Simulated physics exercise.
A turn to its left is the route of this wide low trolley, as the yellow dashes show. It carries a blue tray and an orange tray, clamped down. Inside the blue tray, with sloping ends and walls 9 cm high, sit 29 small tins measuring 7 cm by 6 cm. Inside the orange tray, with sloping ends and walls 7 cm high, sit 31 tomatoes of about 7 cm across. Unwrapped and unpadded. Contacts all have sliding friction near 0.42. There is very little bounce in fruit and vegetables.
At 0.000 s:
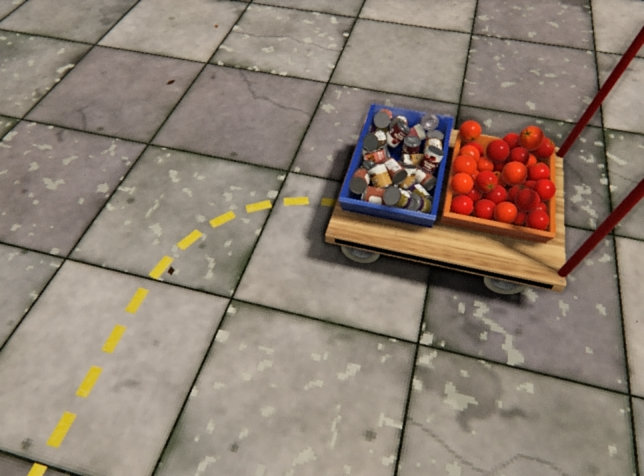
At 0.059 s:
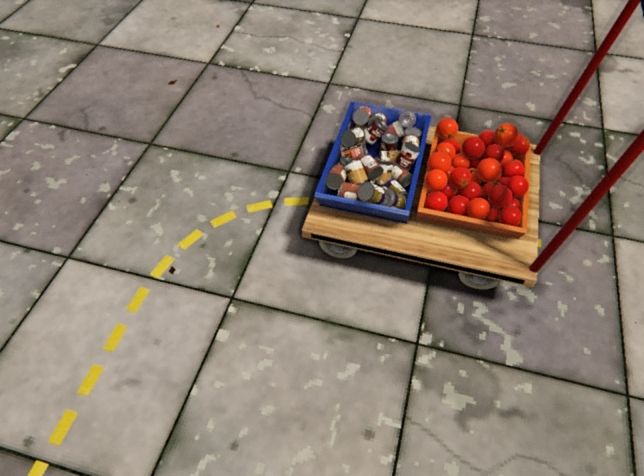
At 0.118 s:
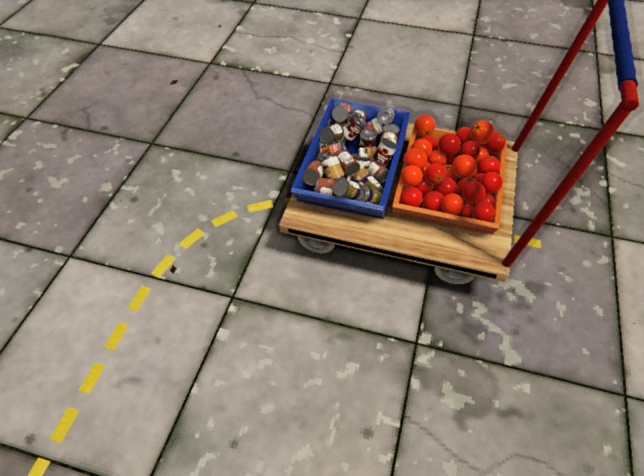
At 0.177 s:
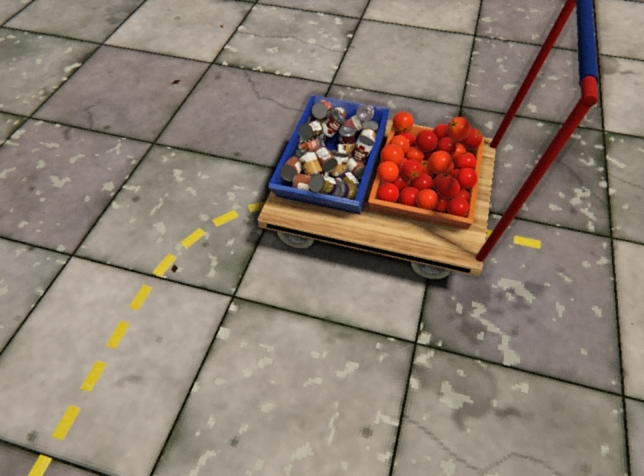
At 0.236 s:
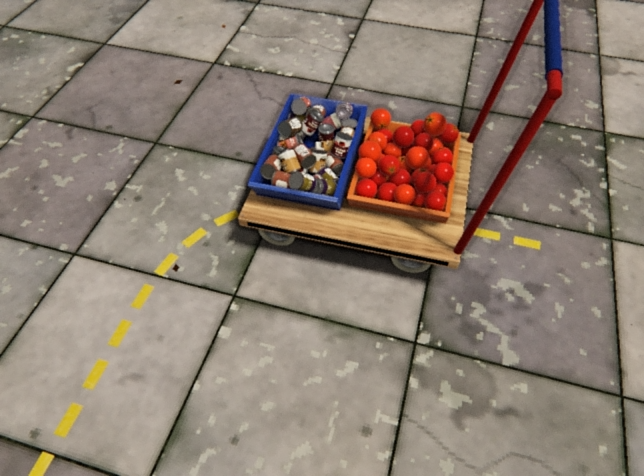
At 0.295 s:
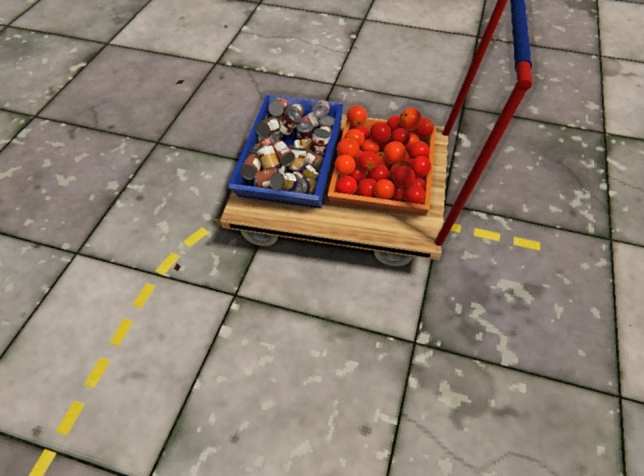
A low wooden trolley carrying a blue tray of small tins and an orange tray of tomatoes rolls steadily leftward across grey floor tiles along a curved dashed yellow line, then begins to turn slightly, its load staying in the trays.
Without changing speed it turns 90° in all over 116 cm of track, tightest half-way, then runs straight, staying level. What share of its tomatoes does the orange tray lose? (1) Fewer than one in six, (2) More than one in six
1, fewer than one in six.
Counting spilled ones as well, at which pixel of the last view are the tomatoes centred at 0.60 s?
Roughly (263, 149).
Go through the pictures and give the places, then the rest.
In the first frame (we follow the rim corner now nearest the camera), orange tray at (553, 233); blue tray at (434, 215); turned 0°, 0 cm rolled; nothing out yet.
Orange tray at (525, 229); blue tray at (407, 211); turned 0°, 8 cm rolled, in the second frame.
Orange tray at (497, 224); blue tray at (382, 206); turned 0°, 15 cm rolled, in the third frame.
Orange tray at (471, 219); blue tray at (357, 201); turned 0°, 23 cm rolled, in the fourth frame.
Orange tray at (448, 213); blue tray at (336, 198); turned 2°, 30 cm rolled, in the fifth frame.
Orange tray at (427, 205); blue tray at (317, 196); turned 6°, 38 cm rolled; nothing out yet, in the sixth frame.
After 0.60 s, 0 of 29 out of the blue tray and 0 of 31 out of the orange tray.
After 0.78 s, 0 of 29 out of the blue tray and 0 of 31 out of the orange tray.
After 1.05 s, 0 of 29 out of the blue tray and 1 of 31 out of the orange tray.
Final count (at 1.51 s), 0 of 29 out of the blue tray and 1 of 31 out of the orange tray. Asked share, 1 of 31, 3 per cent.
